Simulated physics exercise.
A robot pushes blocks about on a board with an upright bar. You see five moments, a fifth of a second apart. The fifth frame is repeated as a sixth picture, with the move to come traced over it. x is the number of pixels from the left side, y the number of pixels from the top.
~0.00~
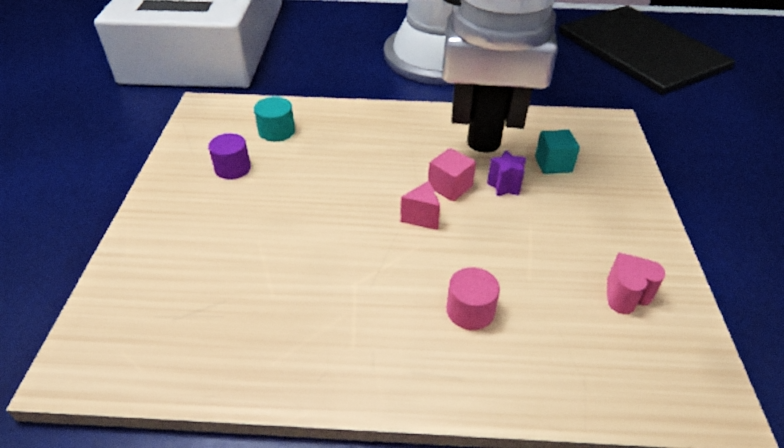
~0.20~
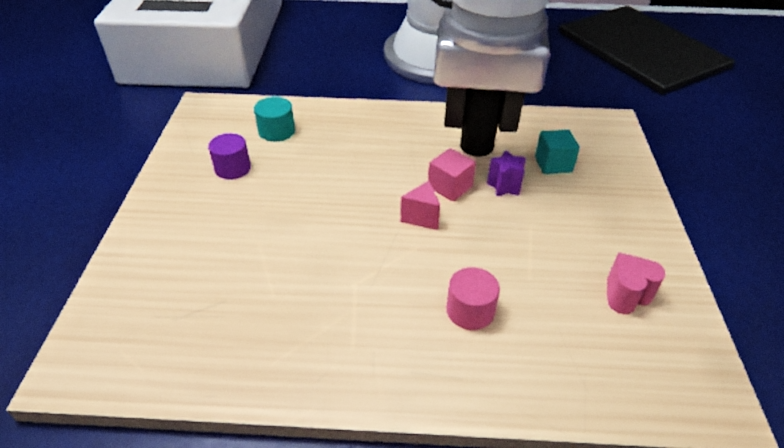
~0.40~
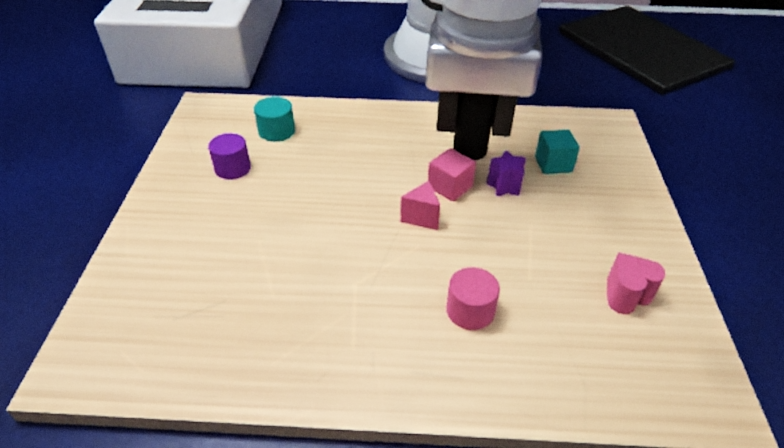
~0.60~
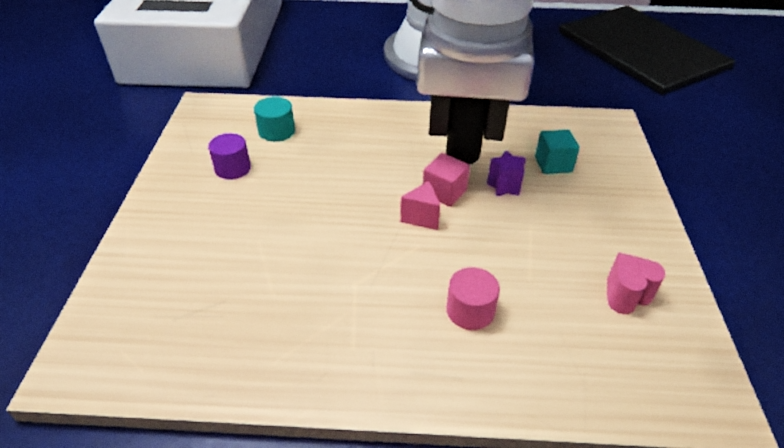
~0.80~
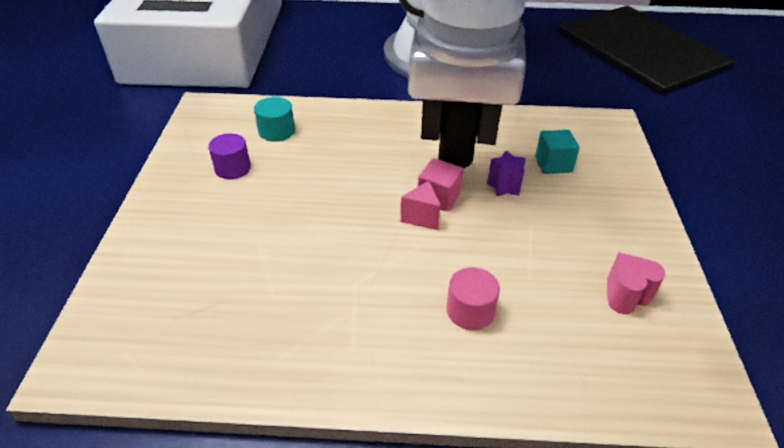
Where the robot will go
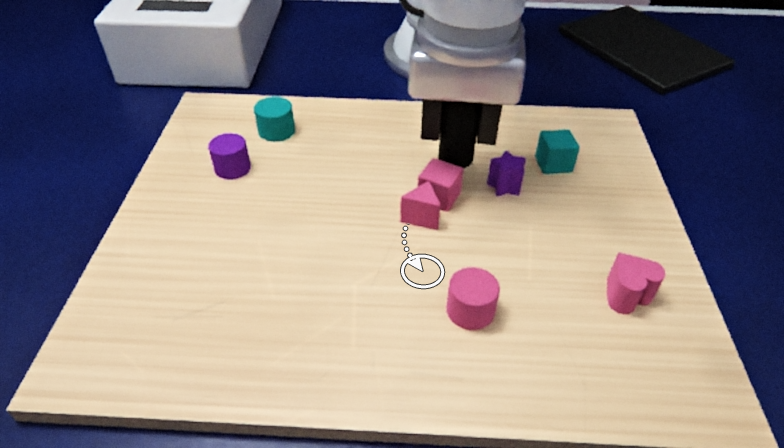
The clip shows a robot arm lowering its dark upright bar leftward and toward the viewer among colored blocks on a wooden board, then nudging a pink square block slightly down and left, closer to a still pink three-sided block.
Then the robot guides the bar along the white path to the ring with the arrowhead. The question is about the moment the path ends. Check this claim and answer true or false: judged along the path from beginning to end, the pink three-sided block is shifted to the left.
That statement is not accurate.
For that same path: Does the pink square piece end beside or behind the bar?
Yes, that is what happens.
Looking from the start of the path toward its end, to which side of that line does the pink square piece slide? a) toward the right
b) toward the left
a: Toward the right.
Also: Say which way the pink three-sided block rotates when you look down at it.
Spins counterclockwise.
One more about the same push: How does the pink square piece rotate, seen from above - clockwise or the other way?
Answer: Clockwise.
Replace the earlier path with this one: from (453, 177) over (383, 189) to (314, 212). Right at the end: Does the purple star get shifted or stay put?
Stays put.
The drawn path runs from (453, 177) through (427, 203) and (404, 234) to (423, 271).
The first path, step by step. One third of the way, bar at (428, 185); pink three-sided block at (405, 222), turned 45° anticlockwise; pink square piece at (410, 199).
Two thirds of the way, bar at (405, 215); pink three-sided block at (386, 260), turned 55° anticlockwise; pink square piece at (387, 233).
At the end, bar at (424, 253); pink three-sided block at (368, 285), turned 20° anticlockwise; pink square piece at (388, 261), turned 25° clockwise; purple star not moved.
